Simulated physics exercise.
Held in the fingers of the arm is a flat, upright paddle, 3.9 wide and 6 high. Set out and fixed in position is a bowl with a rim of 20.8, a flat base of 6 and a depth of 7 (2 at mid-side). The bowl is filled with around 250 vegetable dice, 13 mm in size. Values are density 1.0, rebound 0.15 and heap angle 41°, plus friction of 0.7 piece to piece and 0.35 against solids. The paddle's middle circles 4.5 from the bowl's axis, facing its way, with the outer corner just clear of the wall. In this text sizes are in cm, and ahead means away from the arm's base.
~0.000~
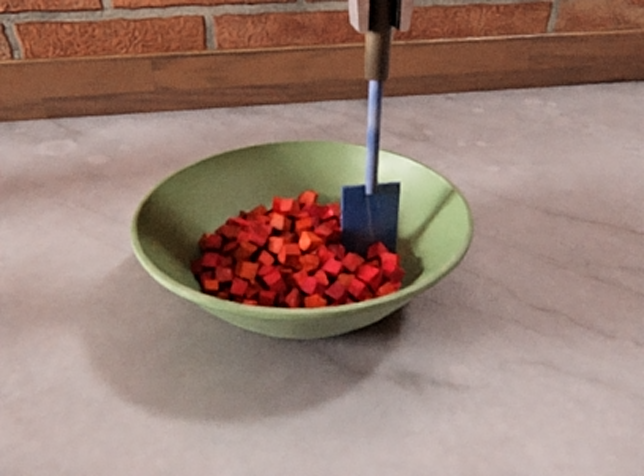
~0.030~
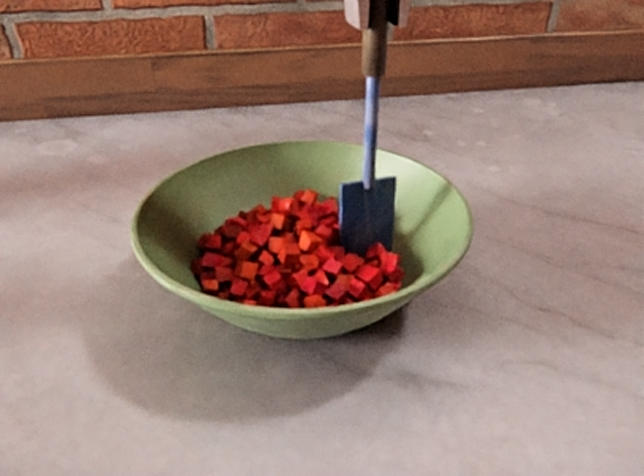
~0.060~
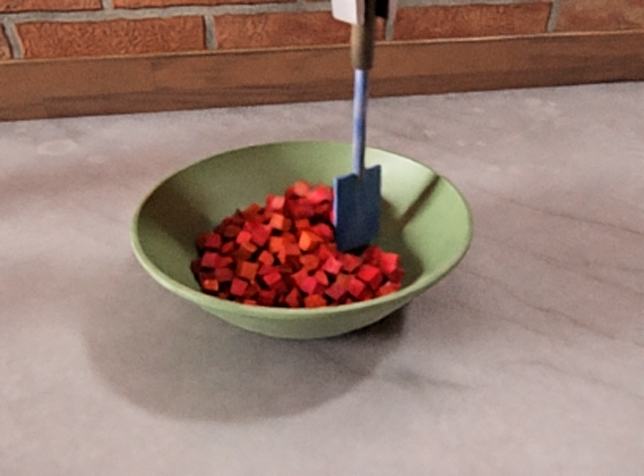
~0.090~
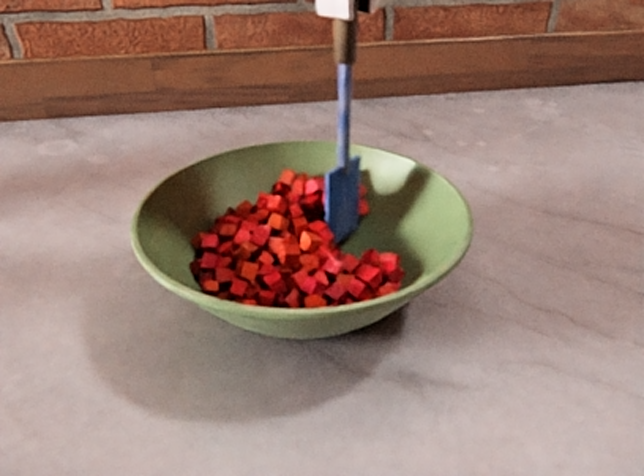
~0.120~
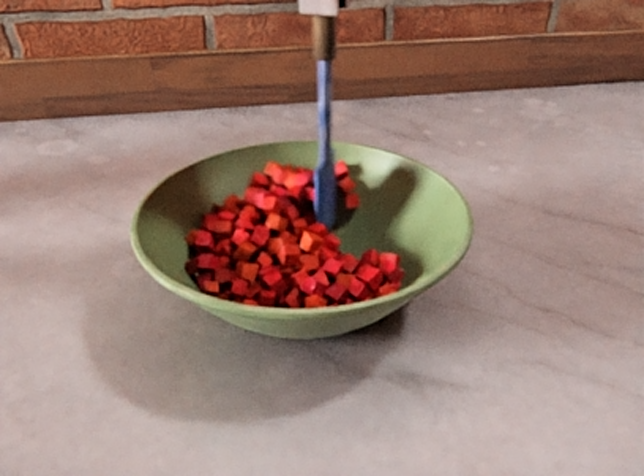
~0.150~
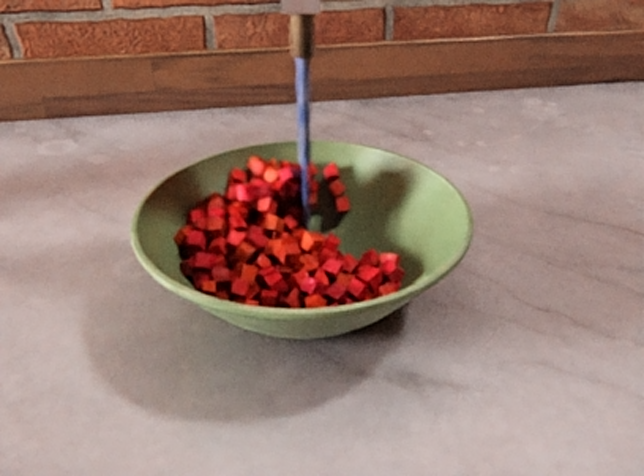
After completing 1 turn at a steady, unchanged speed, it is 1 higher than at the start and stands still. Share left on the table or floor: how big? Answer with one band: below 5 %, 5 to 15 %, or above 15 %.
5 to 15 %.
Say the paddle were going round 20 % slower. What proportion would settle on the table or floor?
My guess is about 5 per cent.
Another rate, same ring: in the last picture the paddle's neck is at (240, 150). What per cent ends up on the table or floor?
I'd say near 35 per cent.
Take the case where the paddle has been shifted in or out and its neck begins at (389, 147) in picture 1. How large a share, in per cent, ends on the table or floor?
Roughly 5 per cent.
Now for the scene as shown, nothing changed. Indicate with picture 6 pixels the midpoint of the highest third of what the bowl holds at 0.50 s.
Around (390, 252).
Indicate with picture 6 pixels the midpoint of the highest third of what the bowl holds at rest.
The centre sits around (340, 205) in the last picture.
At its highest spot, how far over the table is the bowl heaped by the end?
About 8.0 centimetres.
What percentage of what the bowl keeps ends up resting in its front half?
40 %.
After 0.33 s, 187° round, highest piece 9 above the table; 252 in the bowl, 2 in flight or on the tool.
After 0.50 s, 294° round, highest piece 9 above the table; 240 in the bowl, 11 on the table or floor, 3 in flight or on the tool.
After 0.79 s, 0° round, highest piece 8 above the table; 228 in the bowl, 26 on the table or floor.
After 1.49 s, 0° round, highest piece 8 above the table; 228 in the bowl, 26 on the table or floor.
In the end, 228 in the bowl, 26 on the table or floor. That is 10 % on the table or floor.
